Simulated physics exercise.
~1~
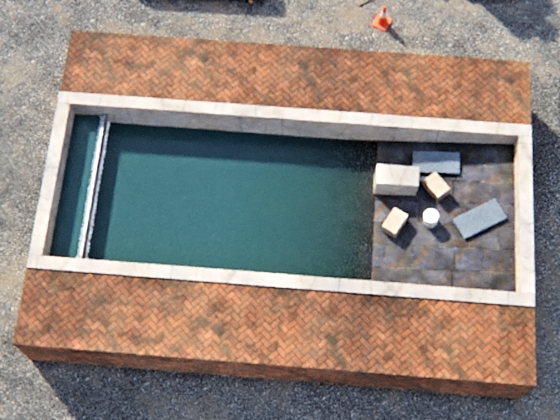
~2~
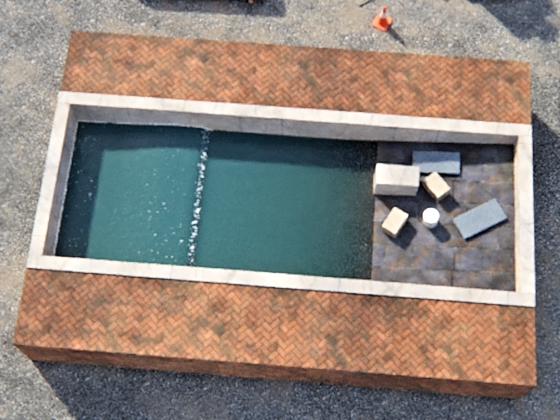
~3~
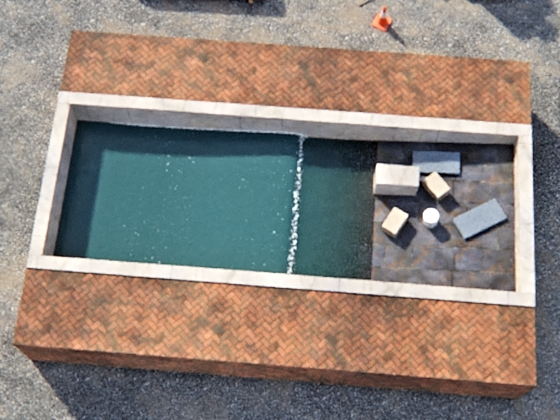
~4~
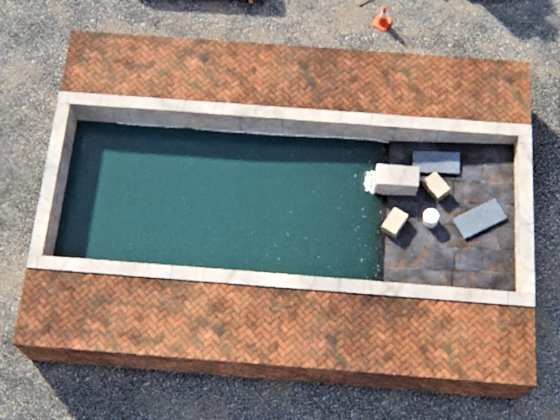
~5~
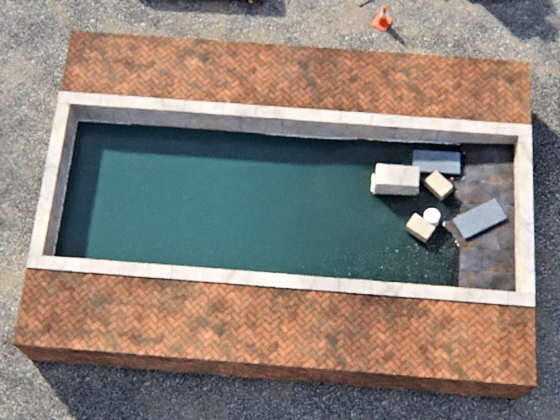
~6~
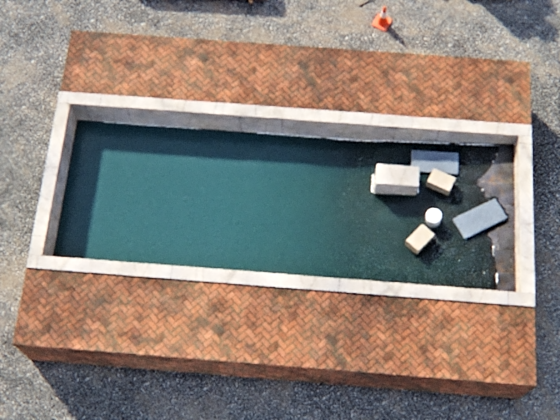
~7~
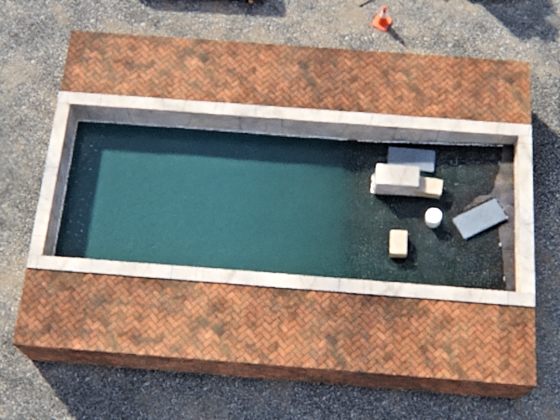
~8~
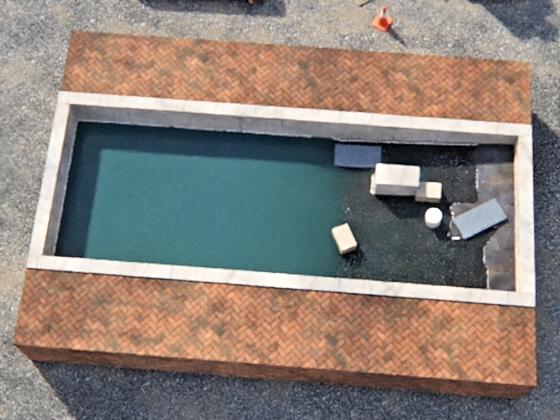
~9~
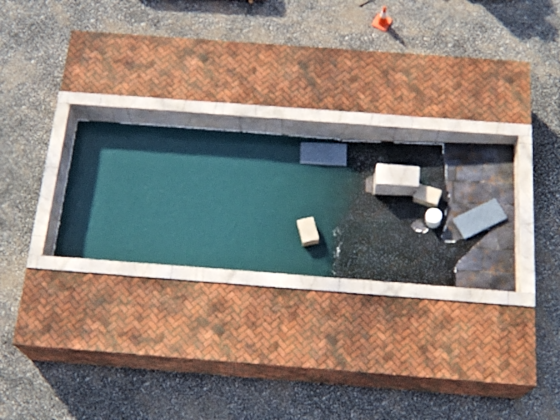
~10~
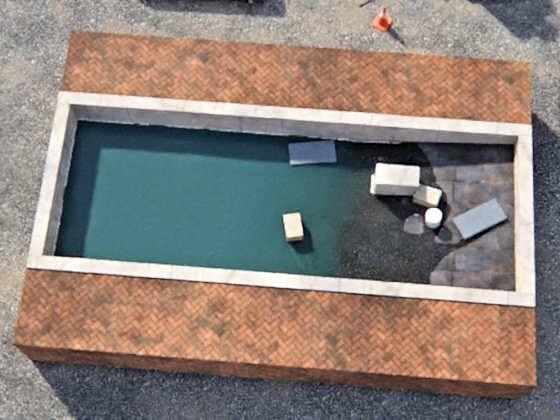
Teal water fills the left of a long pale-rimmed basin set in reddish herringbone brick, seen from high above on gravel, with an orange cone beyond. On the dry grey slab at right sit a large white block, cream blocks, a small white cylinder and two grey-blue slabs. A foaming wave runs rightward from the left end, strikes the large block and spreads around the objects, nudging a cream block. As the water draws back, that block and the upper slab drift left and end floating over deeper water, while the others stay near the wet slope.
